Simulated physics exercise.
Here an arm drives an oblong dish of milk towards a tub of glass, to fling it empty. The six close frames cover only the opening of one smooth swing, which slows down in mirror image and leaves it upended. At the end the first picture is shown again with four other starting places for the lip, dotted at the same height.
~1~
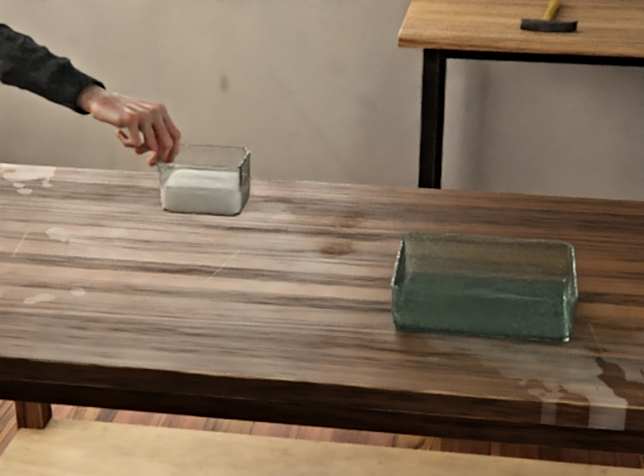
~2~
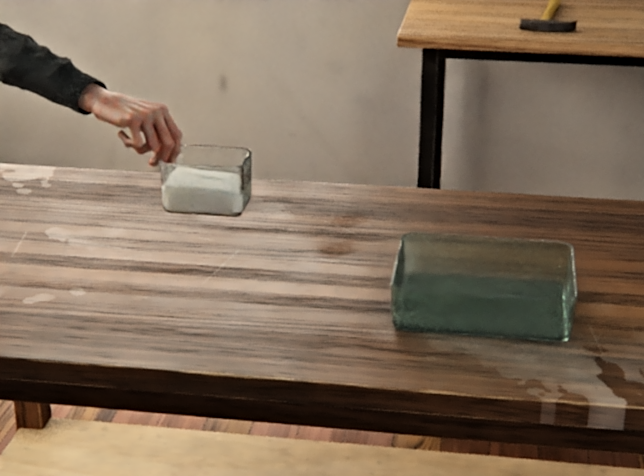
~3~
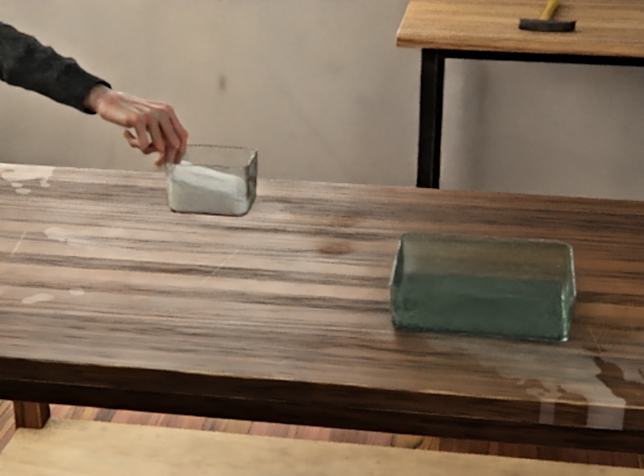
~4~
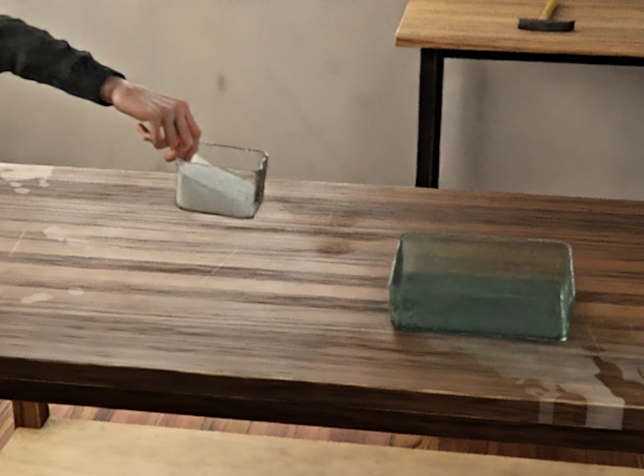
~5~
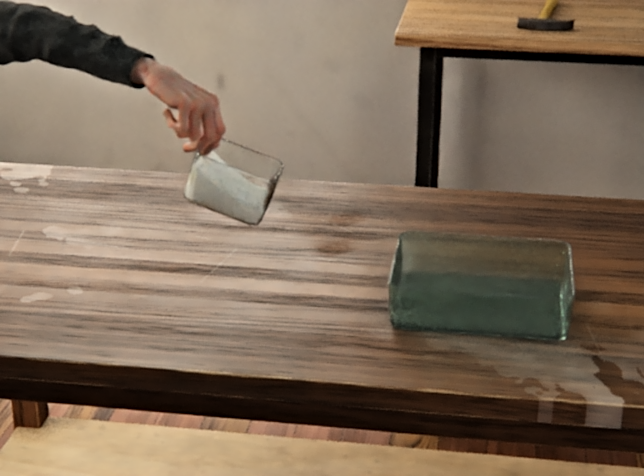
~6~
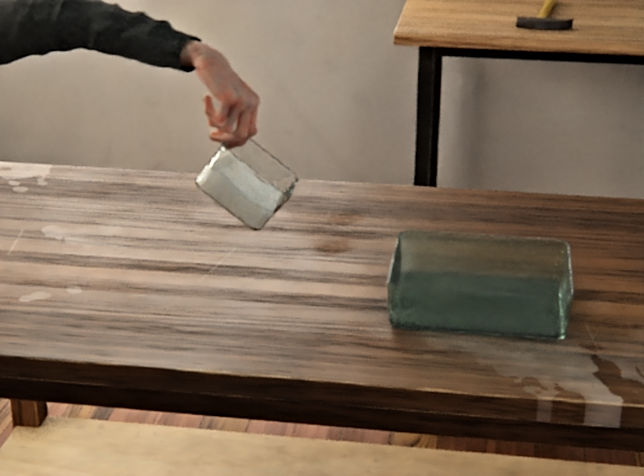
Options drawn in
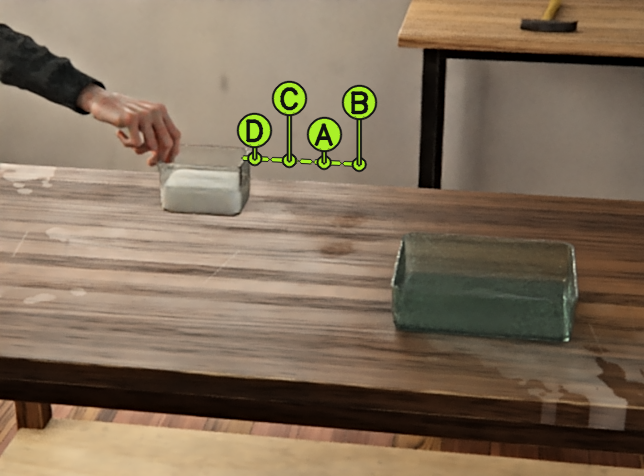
A hand slides a glass dish of white liquid rightward, then lifts and tilts it.
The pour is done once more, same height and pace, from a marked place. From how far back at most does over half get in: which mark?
It is C.
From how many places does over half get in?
Three of them.
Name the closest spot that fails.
Here it is spot D.
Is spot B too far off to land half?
No.
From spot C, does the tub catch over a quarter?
Yes, it does.
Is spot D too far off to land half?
Yes.
On the marked copy, A at (324, 162); B at (359, 164); C at (289, 160); D at (254, 158).
If A is chosen, about 75 % lands in the tub, 2 % falls short and 23 % goes beside or beyond.
If B is chosen, about 67 % lands in the tub, 3 % falls short and 30 % goes beside or beyond.
If C is chosen, about 74 % lands in the tub, 12 % falls short and 14 % goes beside or beyond.
If D is chosen, about 14 % lands in the tub, 81 % falls short and 4 % goes beside or beyond.
